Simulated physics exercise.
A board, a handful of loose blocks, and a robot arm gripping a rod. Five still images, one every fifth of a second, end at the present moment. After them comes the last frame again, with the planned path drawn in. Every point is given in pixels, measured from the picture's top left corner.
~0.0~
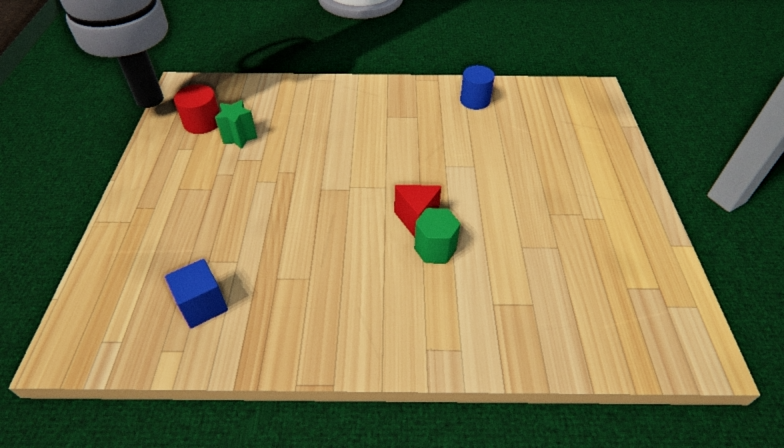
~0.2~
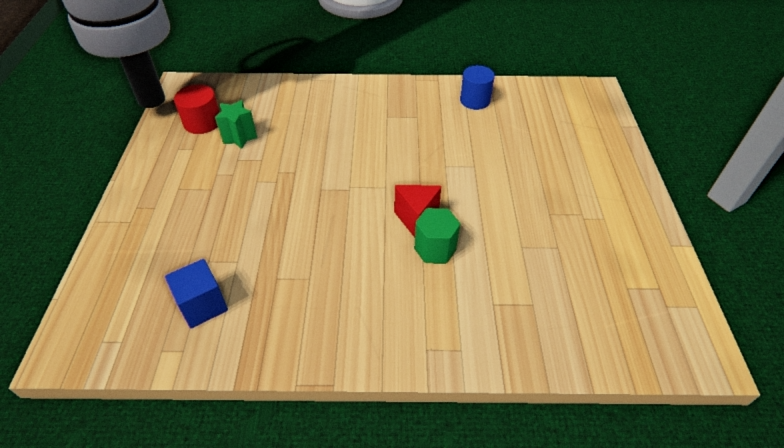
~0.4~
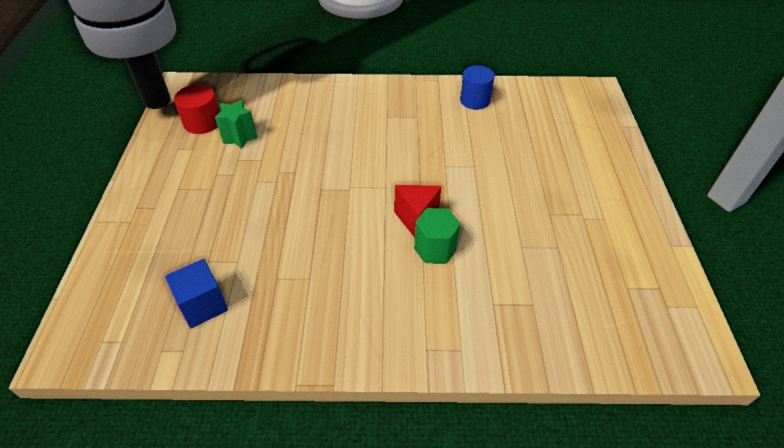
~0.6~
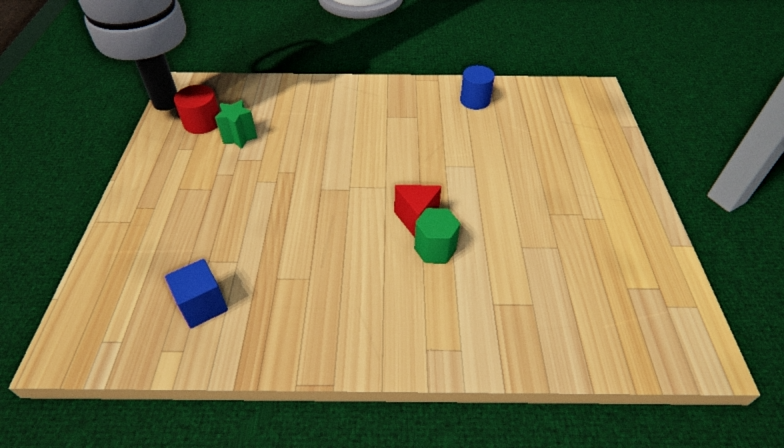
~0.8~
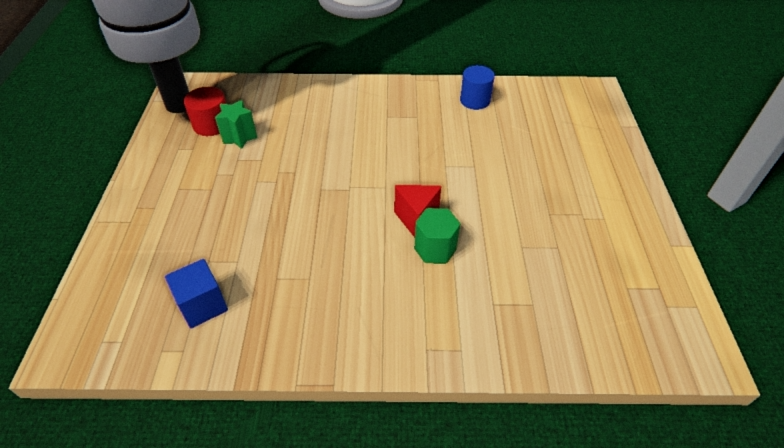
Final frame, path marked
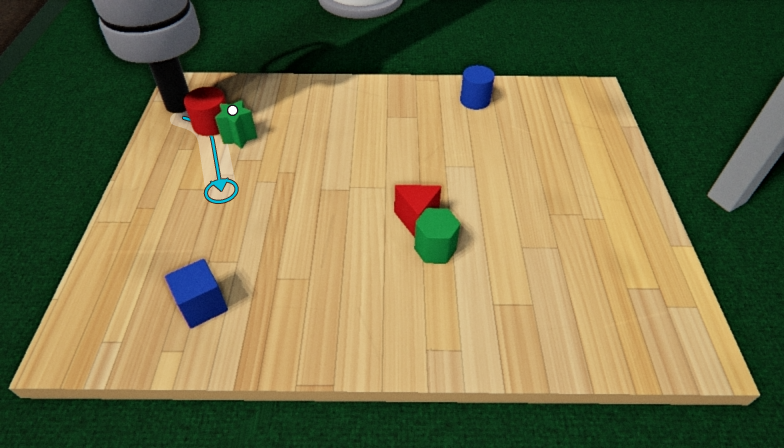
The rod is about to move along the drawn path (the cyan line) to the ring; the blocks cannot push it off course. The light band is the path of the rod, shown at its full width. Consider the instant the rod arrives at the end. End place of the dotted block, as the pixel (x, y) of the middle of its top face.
Expect it around (259, 119).
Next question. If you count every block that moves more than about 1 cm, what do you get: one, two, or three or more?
My prediction: Two blocks.
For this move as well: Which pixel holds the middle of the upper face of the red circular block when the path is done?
I expect it at (239, 105).
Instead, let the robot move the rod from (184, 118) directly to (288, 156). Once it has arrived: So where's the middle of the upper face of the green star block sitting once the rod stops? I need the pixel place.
I'd place it at (306, 138), taking the centre of its top.
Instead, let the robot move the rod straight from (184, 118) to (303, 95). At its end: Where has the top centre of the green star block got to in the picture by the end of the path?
The spot you're after is about (245, 119) in the image.
The line goes from (184, 118) through (210, 134) and (216, 161) to (221, 191); the dot is on the green star block.
What follows on the original path. One third of the way, rod at (207, 122); red circular block at (237, 104); green star block at (257, 118), turned 45° clockwise.
Two thirds of the way, rod at (212, 149); red circular block at (239, 105); green star block at (259, 119), turned 40° clockwise.
At the end, rod at (217, 179); red circular block at (239, 105); green star block at (259, 119), turned 40° clockwise.
